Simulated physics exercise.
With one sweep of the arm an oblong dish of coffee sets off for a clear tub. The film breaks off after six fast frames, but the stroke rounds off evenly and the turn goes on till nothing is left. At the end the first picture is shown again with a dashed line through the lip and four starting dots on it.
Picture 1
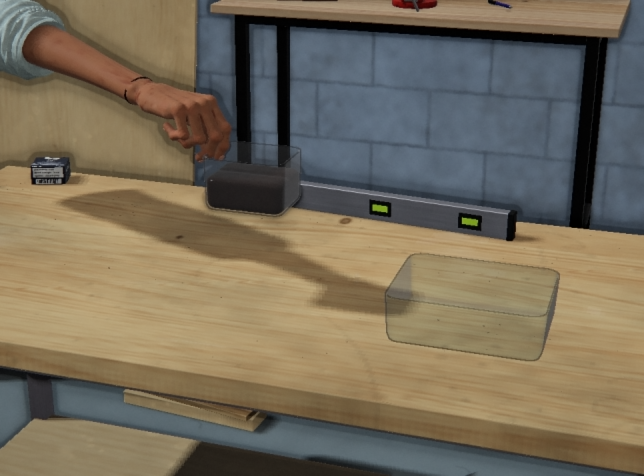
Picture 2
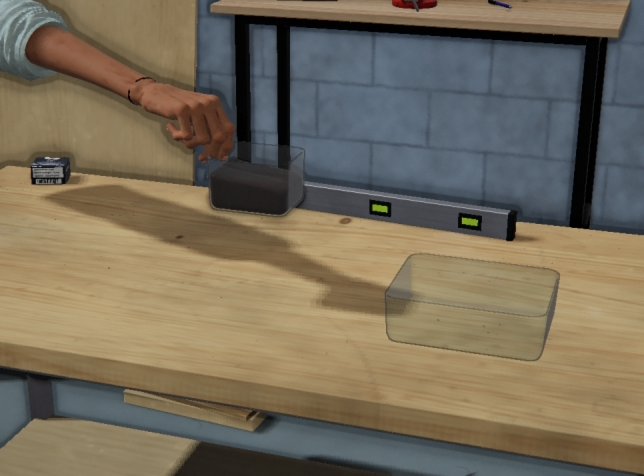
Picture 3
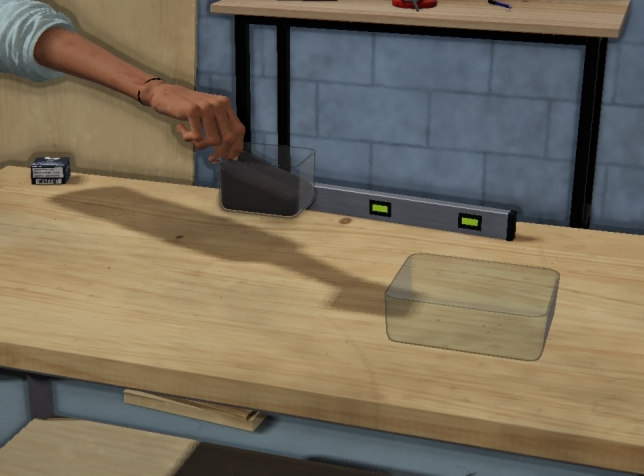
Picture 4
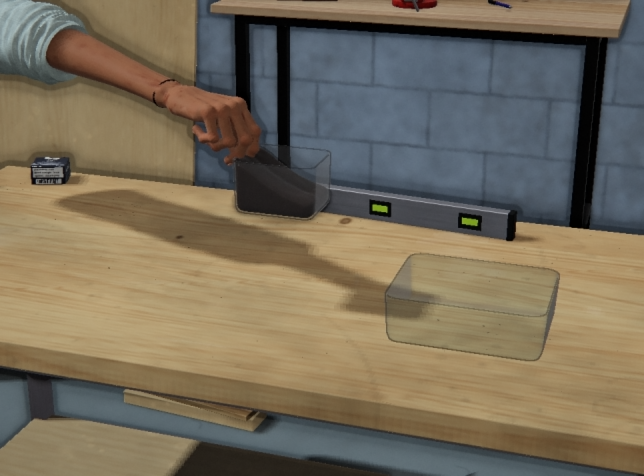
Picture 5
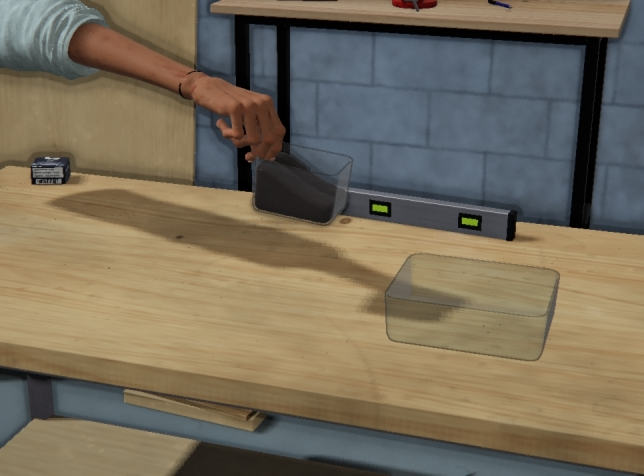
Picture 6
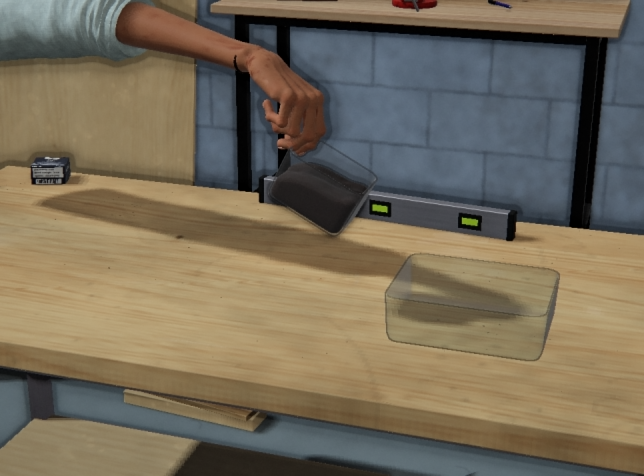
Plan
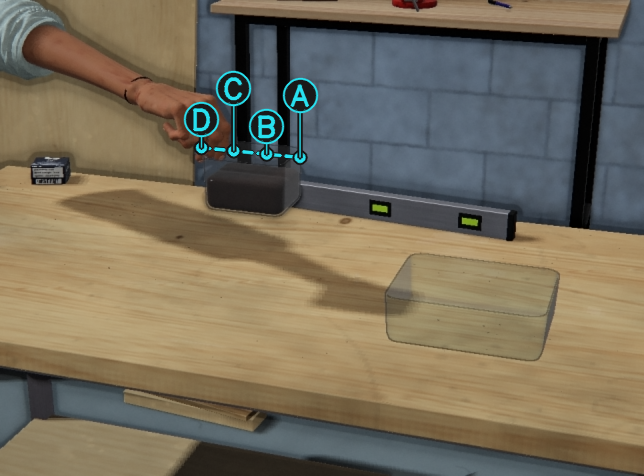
At first, a hand holds an upright clear oblong dish of dark liquid at the back of a wooden workbench, with an empty clear tub to the right. The arm moves the dish slightly right, and the liquid slopes inside it. Then the hand carries it further right, lifting and tilting it.
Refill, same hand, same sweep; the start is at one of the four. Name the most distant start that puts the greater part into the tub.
That is dot B.
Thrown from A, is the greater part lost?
No.
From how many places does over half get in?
Two.
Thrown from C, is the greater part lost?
Yes, that goes wrong.
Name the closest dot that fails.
Here it is dot C.
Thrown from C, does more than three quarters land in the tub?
No.
On the marked copy, A at (300, 157); B at (266, 154); C at (233, 150); D at (201, 147).
With A, about 69 % lands in the tub, 4 % falls short and 27 % goes beside or beyond.
With B, about 68 % lands in the tub, 17 % falls short and 15 % goes beside or beyond.
With C, about 32 % lands in the tub, 61 % falls short and 7 % goes beside or beyond.
With D, about 0 % lands in the tub, 98 % falls short.
